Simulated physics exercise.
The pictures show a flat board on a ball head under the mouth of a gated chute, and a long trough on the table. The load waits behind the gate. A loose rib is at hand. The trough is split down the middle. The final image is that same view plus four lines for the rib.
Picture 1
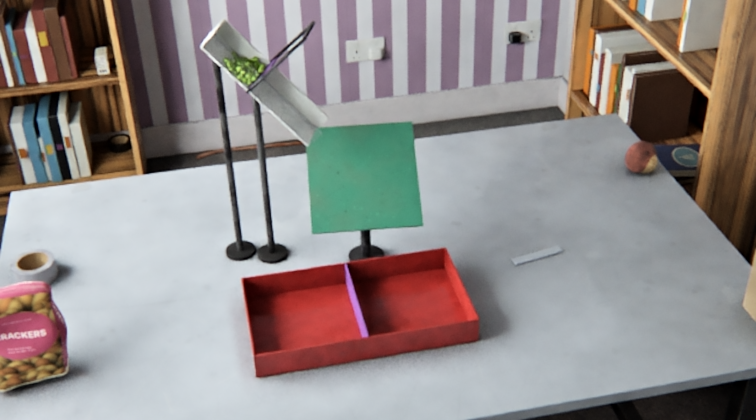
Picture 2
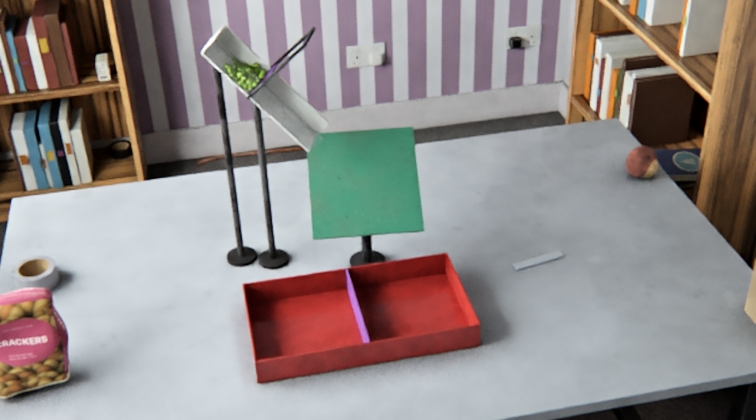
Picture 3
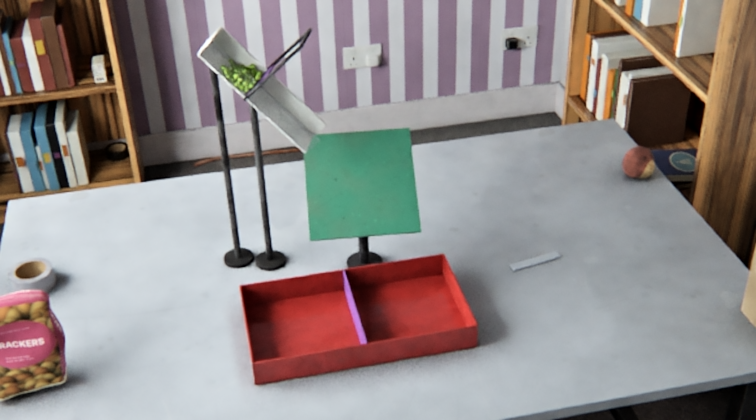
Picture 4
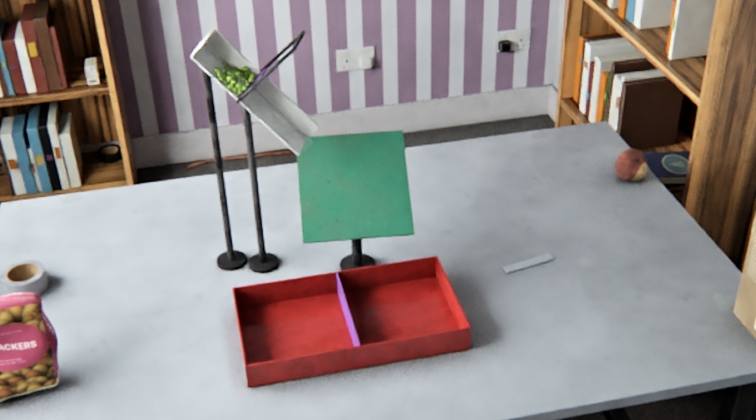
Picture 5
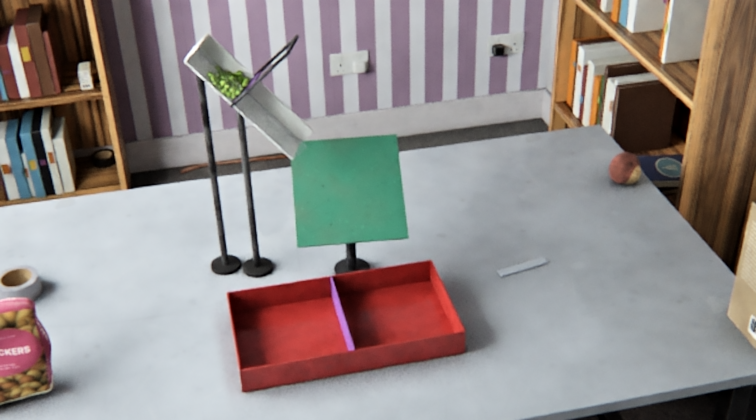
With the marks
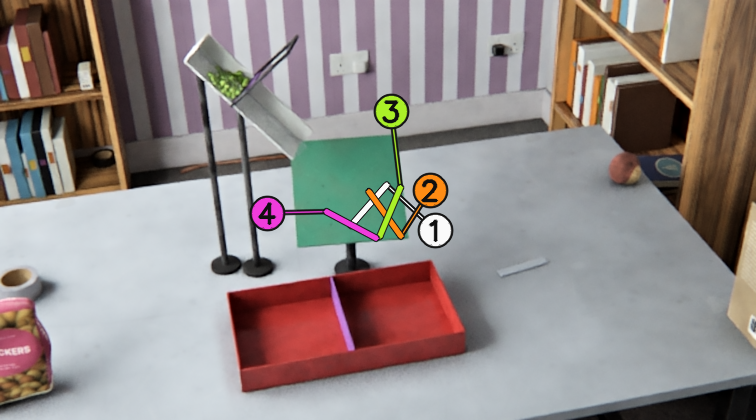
At the start, green peas sit behind a gate in a raised, sloping white chute, above a tilted green board and a red trough split by a purple divider. The camera drifts slightly, shifting the view, while the peas stay behind the closed gate and nothing on the table moves.
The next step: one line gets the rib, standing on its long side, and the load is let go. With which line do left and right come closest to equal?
Line 1 does it best.
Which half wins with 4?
More lands on the right.
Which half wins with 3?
The right half.
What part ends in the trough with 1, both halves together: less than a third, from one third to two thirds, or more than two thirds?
More than two thirds.
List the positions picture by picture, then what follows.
In the first frame, load behind the gate at (247, 68), dried peas; lip of the chute at (311, 138), sloping fairly steeply.
In the second frame, middle of the board at (364, 182), tilted fairly steeply; middle of its low edge at (369, 235); of its high edge at (359, 130).
In the third frame, front corners of the trough at (253, 363) and (477, 325); front end of its middle wall at (367, 344); gate still shut at (268, 73).
In the fourth frame, middle of the load at (237, 77); lip at (302, 147).
In the fifth frame, middle of the load at (231, 82); lip at (296, 152).
On the marked copy, line 1 from (386, 184) to (350, 225); line 2 from (368, 191) to (401, 236); line 3 from (400, 187) to (379, 236); line 4 from (326, 211) to (376, 238).
With 1, of what is caught, about two thirds in the left half, about a third in the right.
With 2, of what is caught, a small part in the left half, nearly all in the right.
With 3, of what is caught, a small part in the left half, nearly all in the right.
With 4, of what is caught, none in the left half, all in the right.
